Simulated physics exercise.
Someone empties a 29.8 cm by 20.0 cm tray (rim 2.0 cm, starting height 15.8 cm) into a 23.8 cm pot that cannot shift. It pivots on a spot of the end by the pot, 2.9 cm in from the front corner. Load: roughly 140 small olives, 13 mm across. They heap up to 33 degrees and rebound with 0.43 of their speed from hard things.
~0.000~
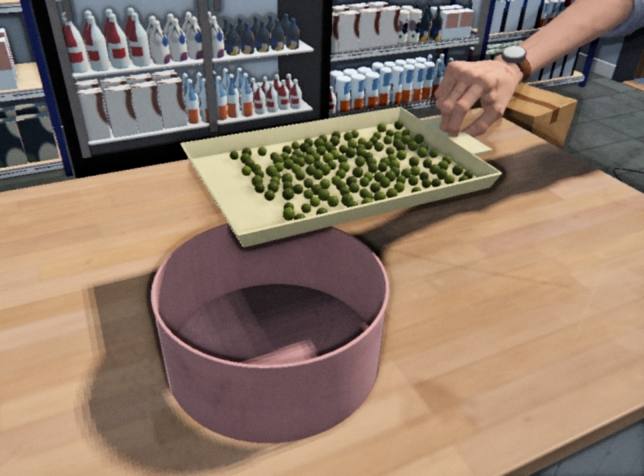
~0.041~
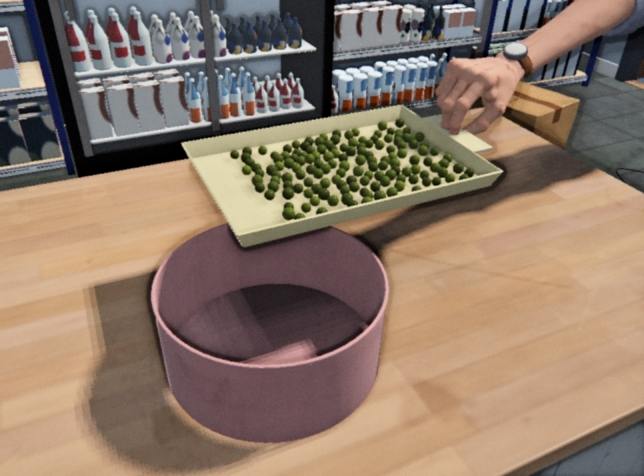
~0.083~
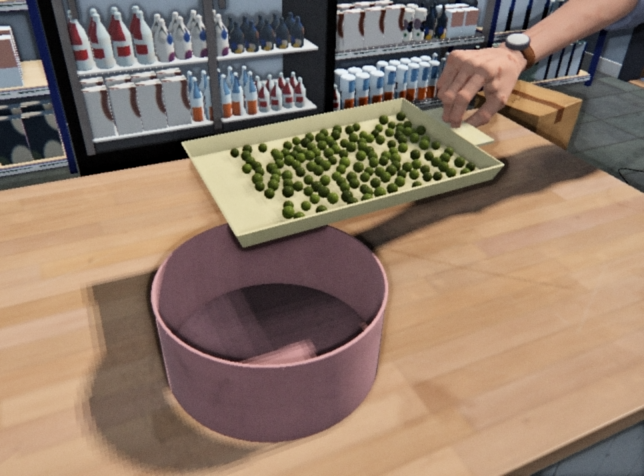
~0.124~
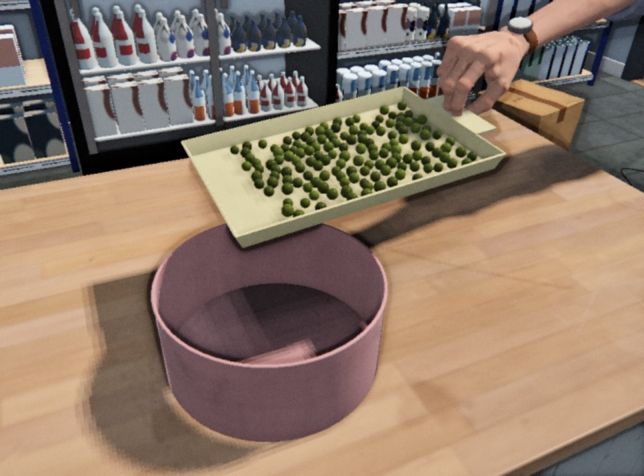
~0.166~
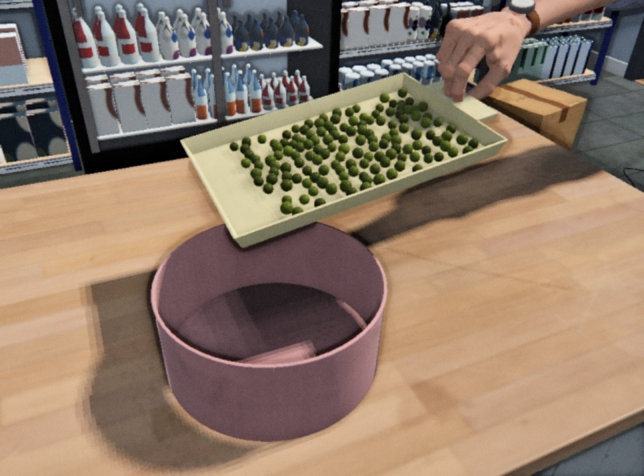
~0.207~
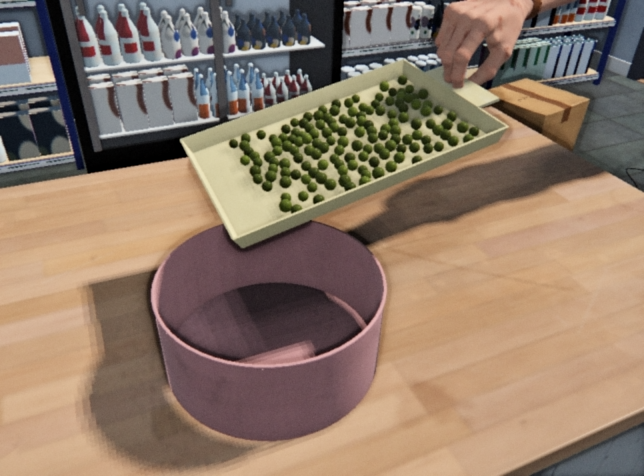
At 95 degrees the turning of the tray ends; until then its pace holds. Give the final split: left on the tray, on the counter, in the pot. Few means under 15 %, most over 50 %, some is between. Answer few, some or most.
Tray: Few, counter: Some, pot: Most.
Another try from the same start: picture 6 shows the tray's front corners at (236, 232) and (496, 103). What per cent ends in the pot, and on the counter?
Pot 45, counter 55.
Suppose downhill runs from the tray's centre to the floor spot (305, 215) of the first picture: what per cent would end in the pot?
Some 100 per cent.
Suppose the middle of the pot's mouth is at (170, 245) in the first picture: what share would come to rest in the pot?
About 90 per cent.
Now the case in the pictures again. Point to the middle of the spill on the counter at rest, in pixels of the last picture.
Around (130, 309).
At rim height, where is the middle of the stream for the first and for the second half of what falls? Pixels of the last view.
At about (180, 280), then at (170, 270).
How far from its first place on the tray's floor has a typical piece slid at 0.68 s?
Some 12 cm.
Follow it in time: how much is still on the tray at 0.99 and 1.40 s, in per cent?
About 75, 5.
Then, at 0.68 s, tilt 52 degrees; the tray holds 100 %, the pot 0 %.
After 0.99 s, tilt 78 degrees; the tray holds 75 %, the pot 15 %.
After 1.40 s, tilt 95 degrees; the tray holds 5 %, the pot 55 %.
At rest (2.3 s), tray 0 %, counter 35 %, pot 65 %.
